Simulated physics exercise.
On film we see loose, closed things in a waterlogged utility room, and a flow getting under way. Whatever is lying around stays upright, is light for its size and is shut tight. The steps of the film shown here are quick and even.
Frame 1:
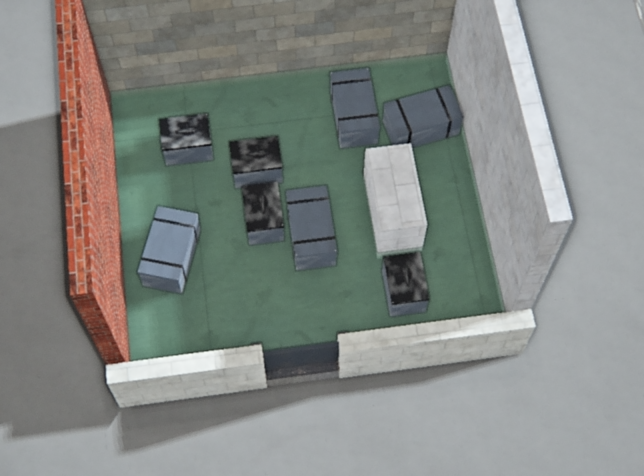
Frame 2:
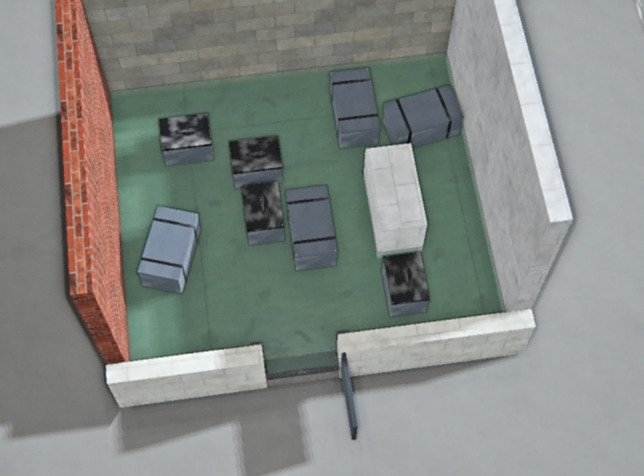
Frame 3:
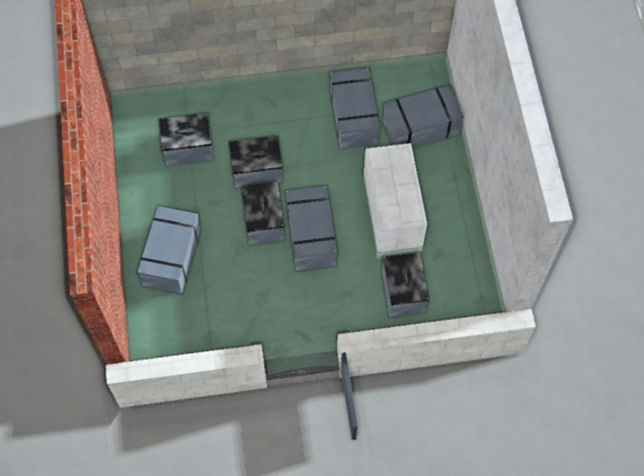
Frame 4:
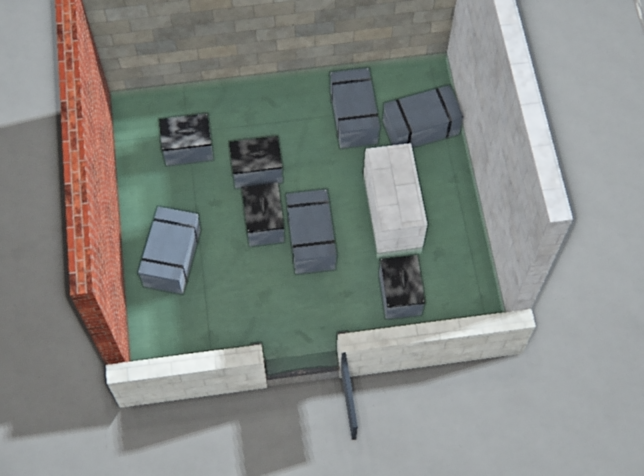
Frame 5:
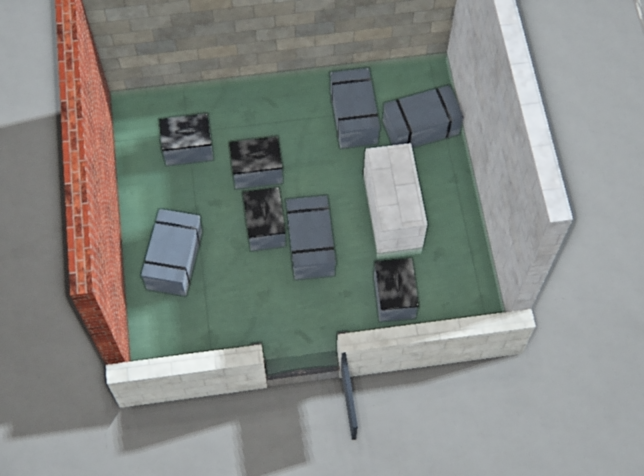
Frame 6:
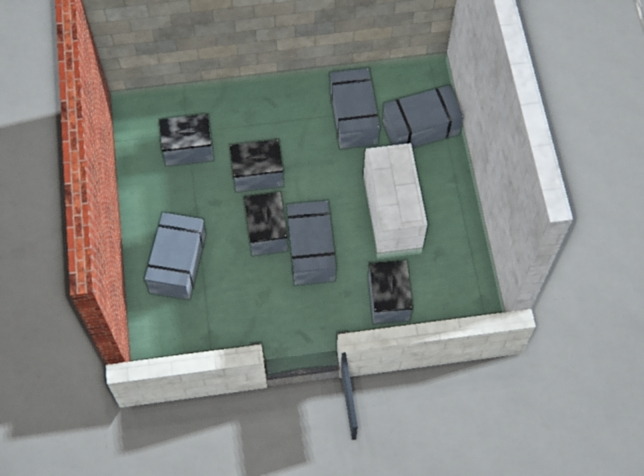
At first, blue-grey chests and dark-topped boxes sit around a pale block on the green floor of a walled room, its front gap closed. Then a dark door swings outward, and the objects stay almost still. Gradually several drift slightly toward the front, the box nearest the doorway also edging left.
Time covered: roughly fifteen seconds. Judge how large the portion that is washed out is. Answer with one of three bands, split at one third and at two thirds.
One third to two thirds.
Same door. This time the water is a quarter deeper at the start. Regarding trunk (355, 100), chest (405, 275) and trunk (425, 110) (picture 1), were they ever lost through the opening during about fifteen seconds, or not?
In turn: Kept in, yes, left behind.
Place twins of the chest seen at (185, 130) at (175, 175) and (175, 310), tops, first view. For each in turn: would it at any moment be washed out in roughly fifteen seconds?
Well, the first one ends up trapped, and the second one ends up flushed out.
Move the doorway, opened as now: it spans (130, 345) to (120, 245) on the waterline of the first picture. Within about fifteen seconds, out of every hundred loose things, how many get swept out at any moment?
It works out to some 60 in a hundred.
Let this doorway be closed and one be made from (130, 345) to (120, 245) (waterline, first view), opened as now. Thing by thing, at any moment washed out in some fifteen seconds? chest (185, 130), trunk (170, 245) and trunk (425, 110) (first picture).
Item one: Leaves; item two: Leaves; item three: Remains.
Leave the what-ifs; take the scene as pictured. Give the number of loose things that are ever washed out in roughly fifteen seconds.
My count comes to 3.
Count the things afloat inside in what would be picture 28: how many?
It adds up to 5.
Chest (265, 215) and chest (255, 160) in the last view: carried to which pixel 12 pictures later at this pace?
Roughly at (262, 283) and (261, 190).
A moment on, 0 of 8 are out; 8 afloat.
Next, 1 of 8 are out; 7 afloat.
Later, 3 of 8 are out; 5 afloat.
In the end, 3 of 8 are out; 5 afloat.
